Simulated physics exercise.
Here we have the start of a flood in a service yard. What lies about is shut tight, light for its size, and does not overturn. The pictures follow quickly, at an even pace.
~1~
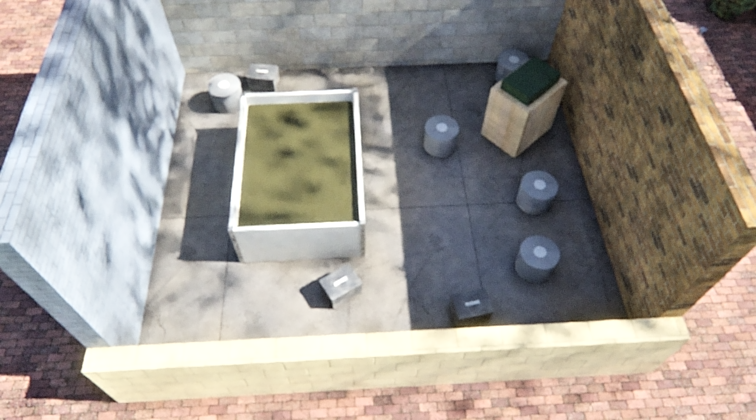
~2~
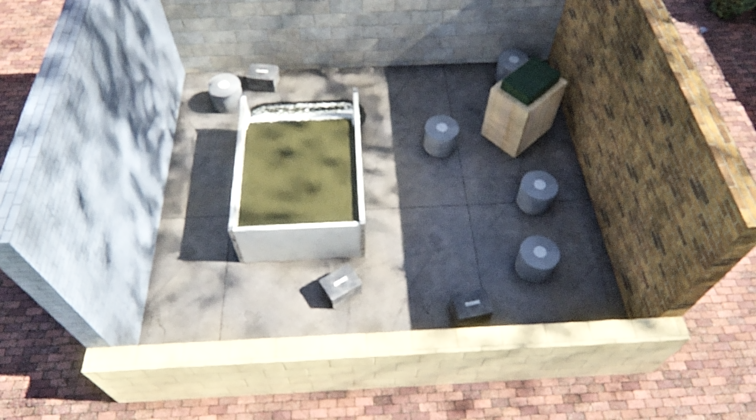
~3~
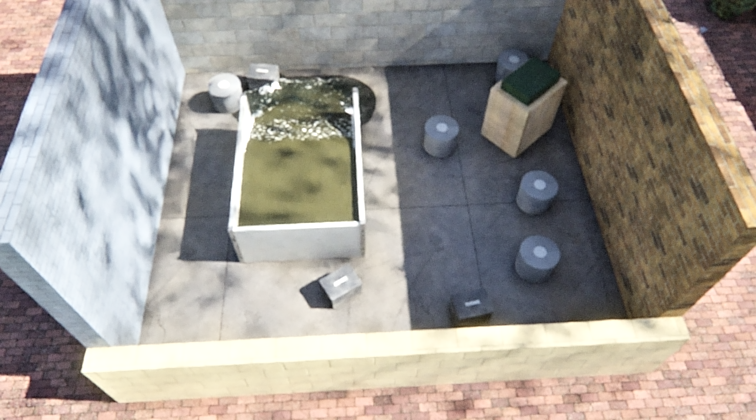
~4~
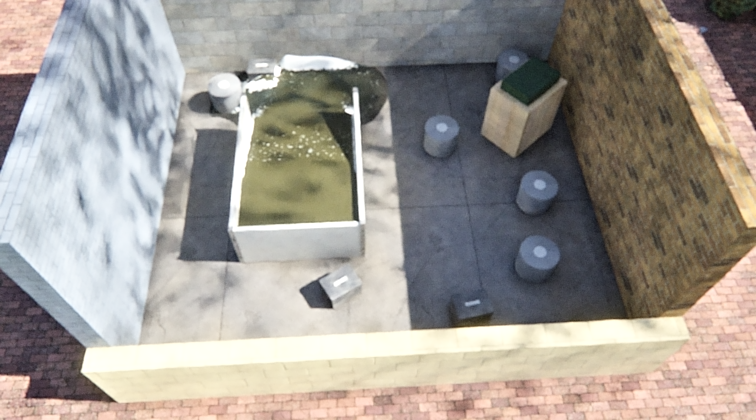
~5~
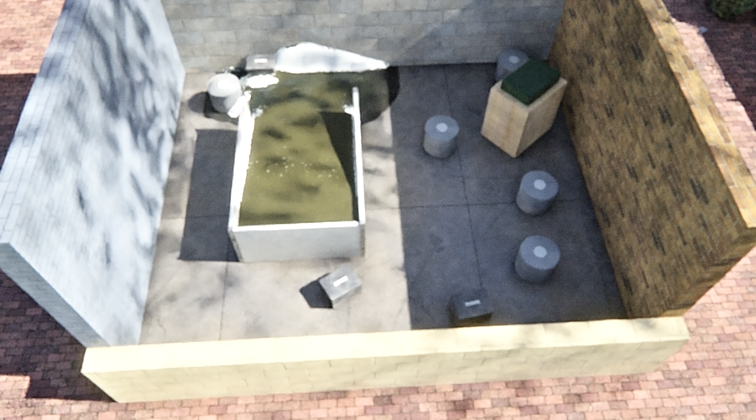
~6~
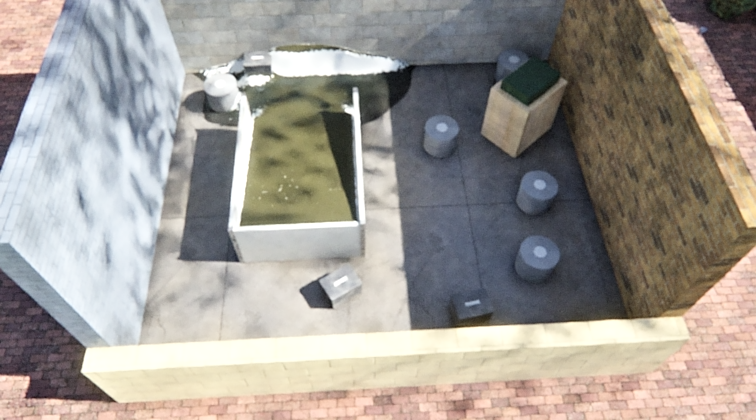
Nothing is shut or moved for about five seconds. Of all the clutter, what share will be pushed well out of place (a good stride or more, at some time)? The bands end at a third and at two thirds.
Share: One to two thirds.
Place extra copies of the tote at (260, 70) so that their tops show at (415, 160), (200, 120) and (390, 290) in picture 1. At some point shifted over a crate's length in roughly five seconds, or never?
As listed: No, moved that far, short of that.
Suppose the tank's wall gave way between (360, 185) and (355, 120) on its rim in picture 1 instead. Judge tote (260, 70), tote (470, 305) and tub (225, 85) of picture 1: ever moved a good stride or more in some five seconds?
One after the other: Less than that, that far or more, under that.
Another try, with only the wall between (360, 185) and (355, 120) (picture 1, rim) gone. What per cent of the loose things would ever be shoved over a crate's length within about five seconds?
Some 80 per cent.
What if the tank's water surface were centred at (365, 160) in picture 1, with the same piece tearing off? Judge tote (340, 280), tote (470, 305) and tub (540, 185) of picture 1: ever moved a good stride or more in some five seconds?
In that order: Never so far, never so far, not that far.
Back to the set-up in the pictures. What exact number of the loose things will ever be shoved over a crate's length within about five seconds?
4 of them.
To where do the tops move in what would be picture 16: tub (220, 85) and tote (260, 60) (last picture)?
At about (219, 152) and (207, 133).
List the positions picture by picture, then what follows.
In the first frame, a tote at (262, 72) rests on the ground; a tub at (224, 85) rests on the ground; 0 of 8 have shifted.
In the second frame, a tote at (262, 72), on the bottom; a tub at (224, 85) rests on the ground; 0 of 8 have shifted.
In the third frame, a tote at (262, 71) rests on the ground; a tub at (224, 85), on the bottom; 0 of 8 have shifted.
In the fourth frame, a tote at (261, 66), on the bottom, close to its start; a tub at (224, 85) rests on the ground; 1 of 8 have shifted.
In the fifth frame, a tote at (261, 61) rests on the ground, close to its start; a tub at (223, 85), on the bottom; 1 of 8 have shifted.
In the sixth frame, a tote at (258, 58), afloat, close to its start; a tub at (220, 84) rests on the ground, close to its start; 2 of 8 have shifted.
A moment on, 0 of 8 are well off their spots; 1 afloat.
Next, 2 of 8 are well off their spots; 2 afloat.
Later, 3 of 8 are well off their spots; 3 afloat.
In the end, 4 of 8 are well off their spots, and 4 have been at some point; 3 afloat.
